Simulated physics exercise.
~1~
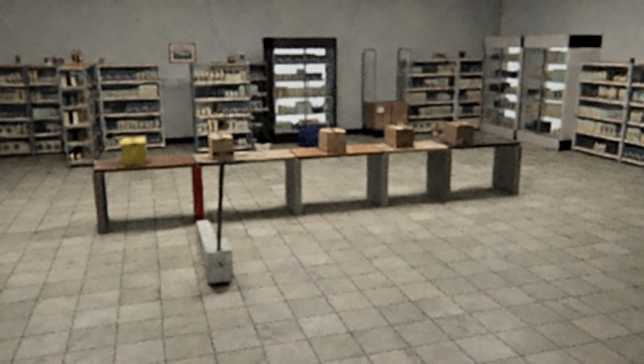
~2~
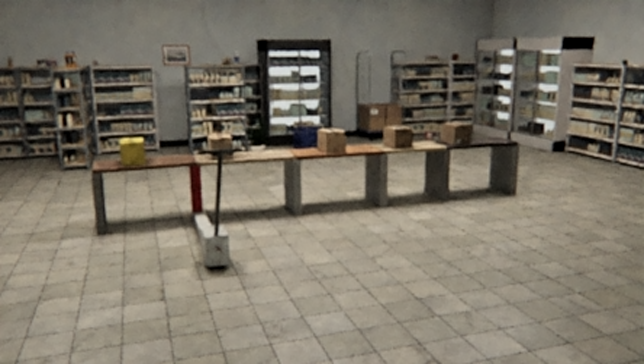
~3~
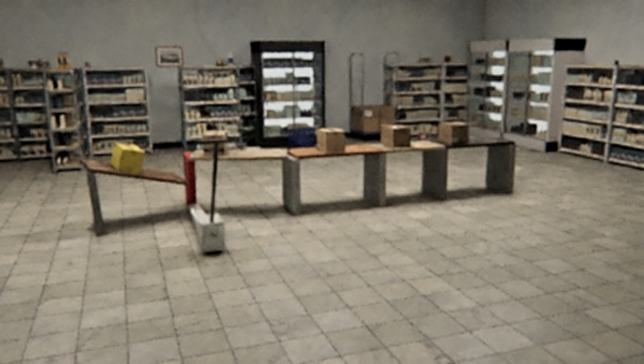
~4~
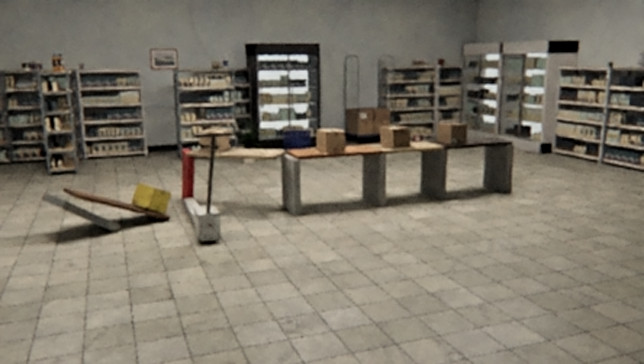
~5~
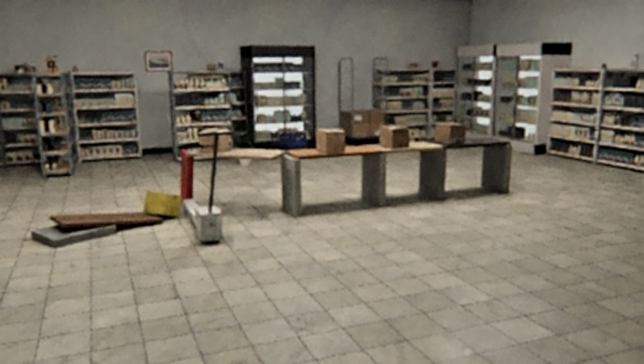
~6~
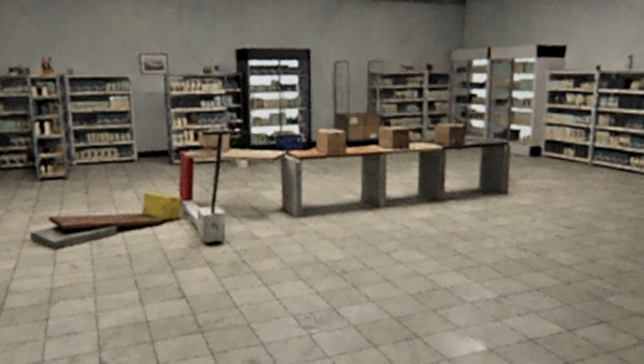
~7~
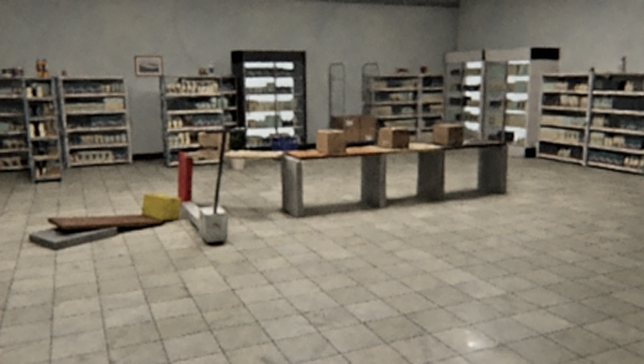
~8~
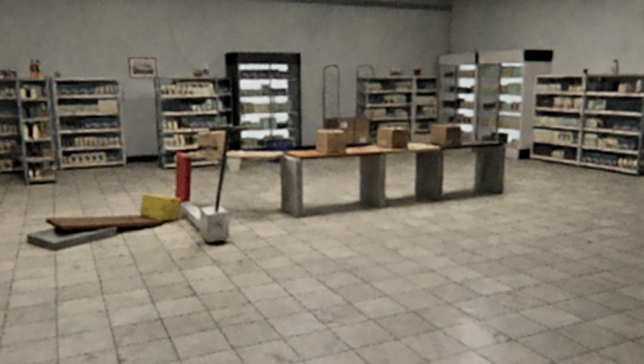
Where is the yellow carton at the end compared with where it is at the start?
It starts up on the leftmost board of the row. By the end it is lower and a little to the right, down near the floor by the fallen board and the red upright.
